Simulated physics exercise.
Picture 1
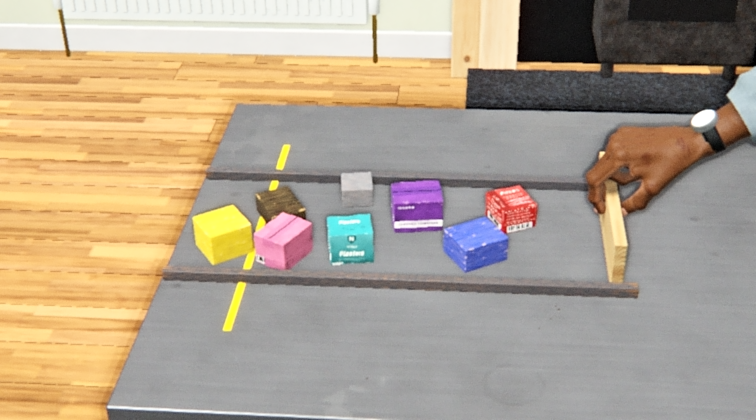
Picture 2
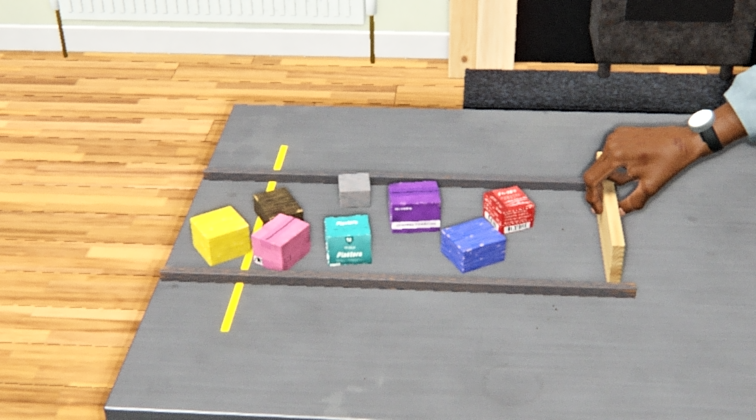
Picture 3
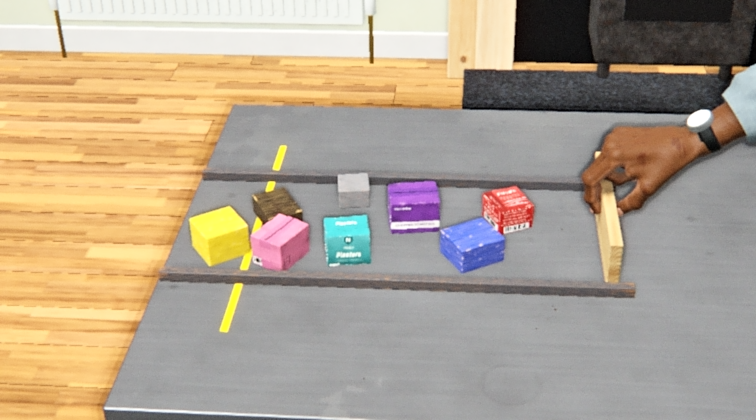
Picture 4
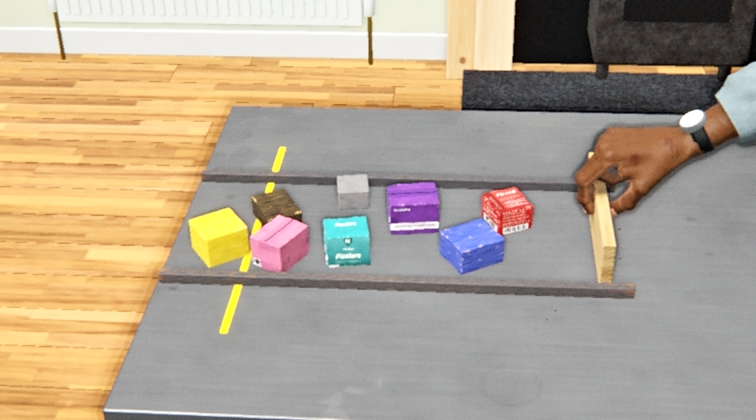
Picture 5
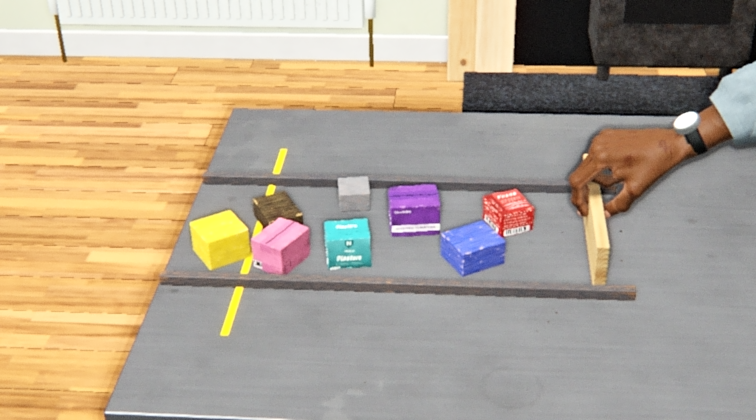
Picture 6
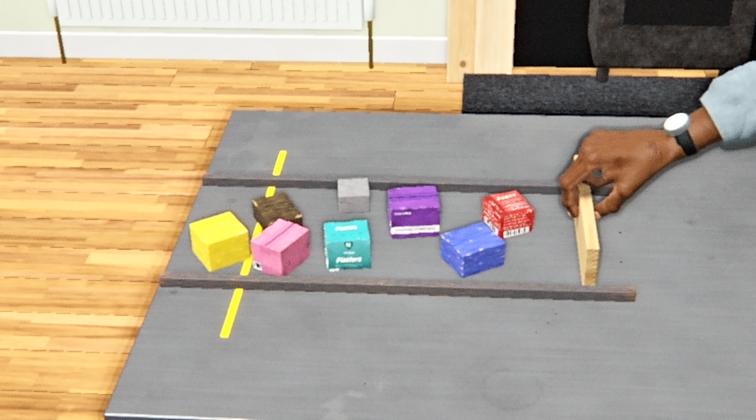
A hand wearing a watch grips an upright wooden board on a dark grey tabletop, seen from above at an angle, with wood flooring behind. Between two dark strips sit yellow, black and pink blocks near yellow tape at left, grey, turquoise and purple ones mid-table, and blue and red ones at right. The hand slides the board slightly left without touching the blocks, which stay put, while the view shifts very slightly.
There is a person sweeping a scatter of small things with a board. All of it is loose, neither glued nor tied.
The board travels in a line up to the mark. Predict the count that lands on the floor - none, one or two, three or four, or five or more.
The count on the floor is three or four.
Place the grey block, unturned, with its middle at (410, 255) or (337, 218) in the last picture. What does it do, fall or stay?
Per position - saved; not saved.
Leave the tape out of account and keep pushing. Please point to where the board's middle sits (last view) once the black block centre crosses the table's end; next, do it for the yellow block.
Middle: Roughly (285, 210); roughly (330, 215).
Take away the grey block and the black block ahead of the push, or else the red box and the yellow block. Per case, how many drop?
Tally of falls: 2 for the first try, 1 for the second.
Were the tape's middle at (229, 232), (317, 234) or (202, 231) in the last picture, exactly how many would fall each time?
Counts per try, in order: 5 / 1 / 6.
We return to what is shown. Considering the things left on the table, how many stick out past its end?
That would be 2.
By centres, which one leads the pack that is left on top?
That's the turquoise box, it ends up nearest.
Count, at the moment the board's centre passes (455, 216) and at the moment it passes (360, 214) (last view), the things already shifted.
Well, it's 3 at the first one and 8 at the second.
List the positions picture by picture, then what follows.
In the first picture, yellow block (223, 235); black block (281, 210); pink box (284, 242); board (611, 216); tape (261, 226).
In the second picture, black block (278, 211); turquoise box (348, 241).
In the third picture, pink box (281, 244); purple box (413, 208).
In the fourth picture, yellow block (219, 238); grey block (353, 192).
In the fifth picture, black block (278, 214); blue block (473, 248).
In the sixth picture, yellow block (220, 242); black block (278, 216); pink box (281, 249); board (585, 220); tape (258, 232).
Soon after, none off yet; yellow block at rest near (220, 242); black block at rest near (278, 216); pink box at rest near (281, 249).
Then, none off yet; yellow block moved a little near (197, 241); black block moved a little near (254, 216); pink box moved about its own width near (239, 253).
At rest, the number that fall off is three or four; fallen, pink box, black block and yellow block.
